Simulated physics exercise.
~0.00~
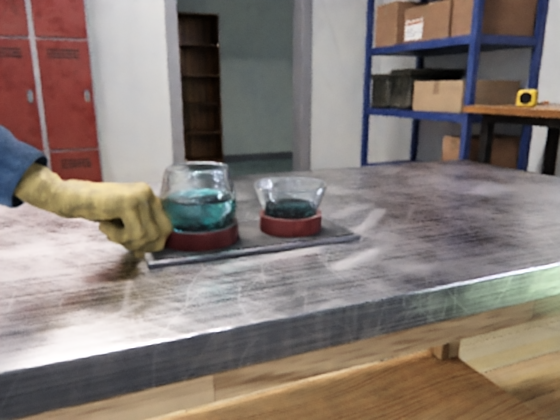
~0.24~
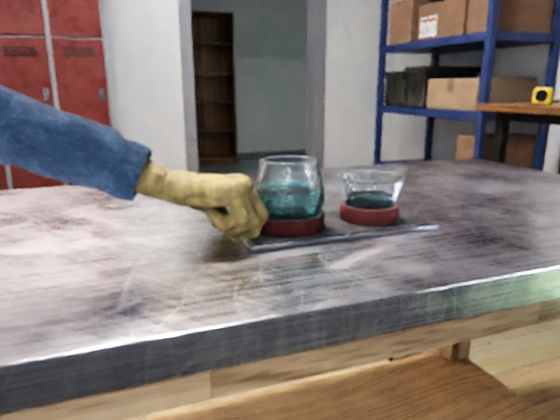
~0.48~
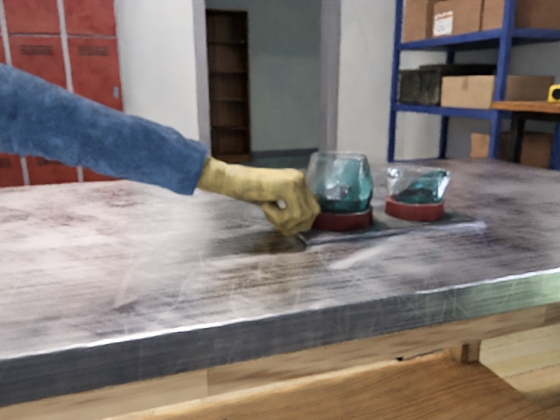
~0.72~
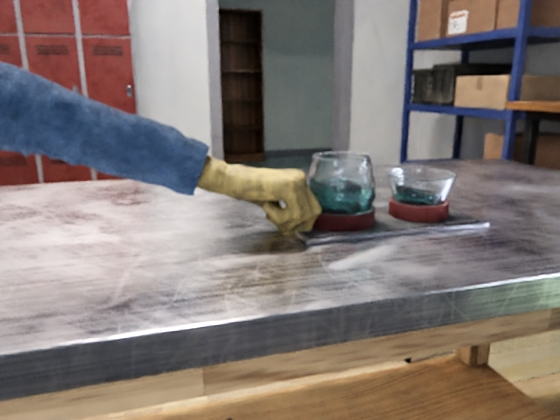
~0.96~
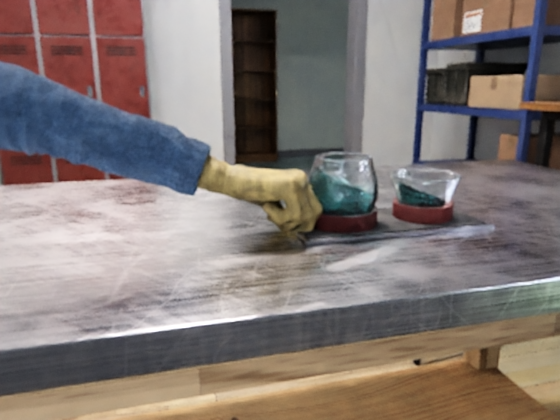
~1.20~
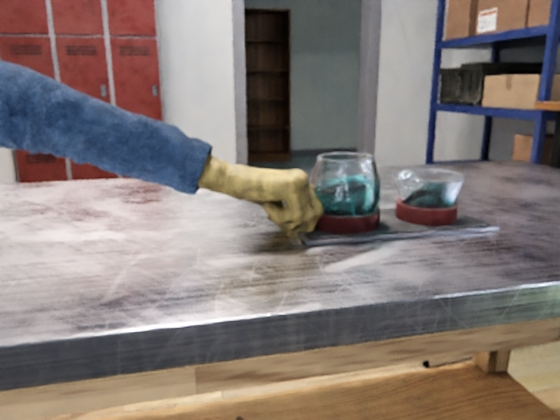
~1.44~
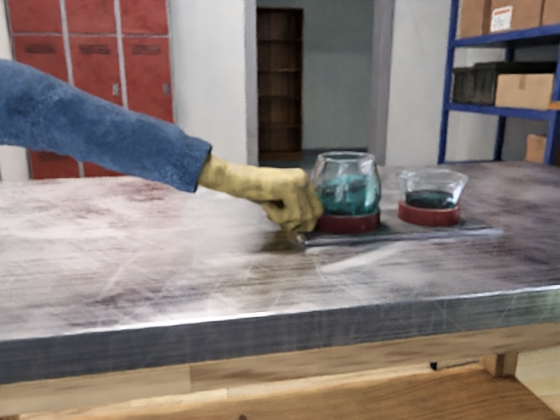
A gloved hand slid a tray holding a stemless glass and a smaller cup of blue-green water rightward across a worn tabletop, then stopped it abruptly; the water sloshed and tilted before settling, with both vessels still upright in their red holders.
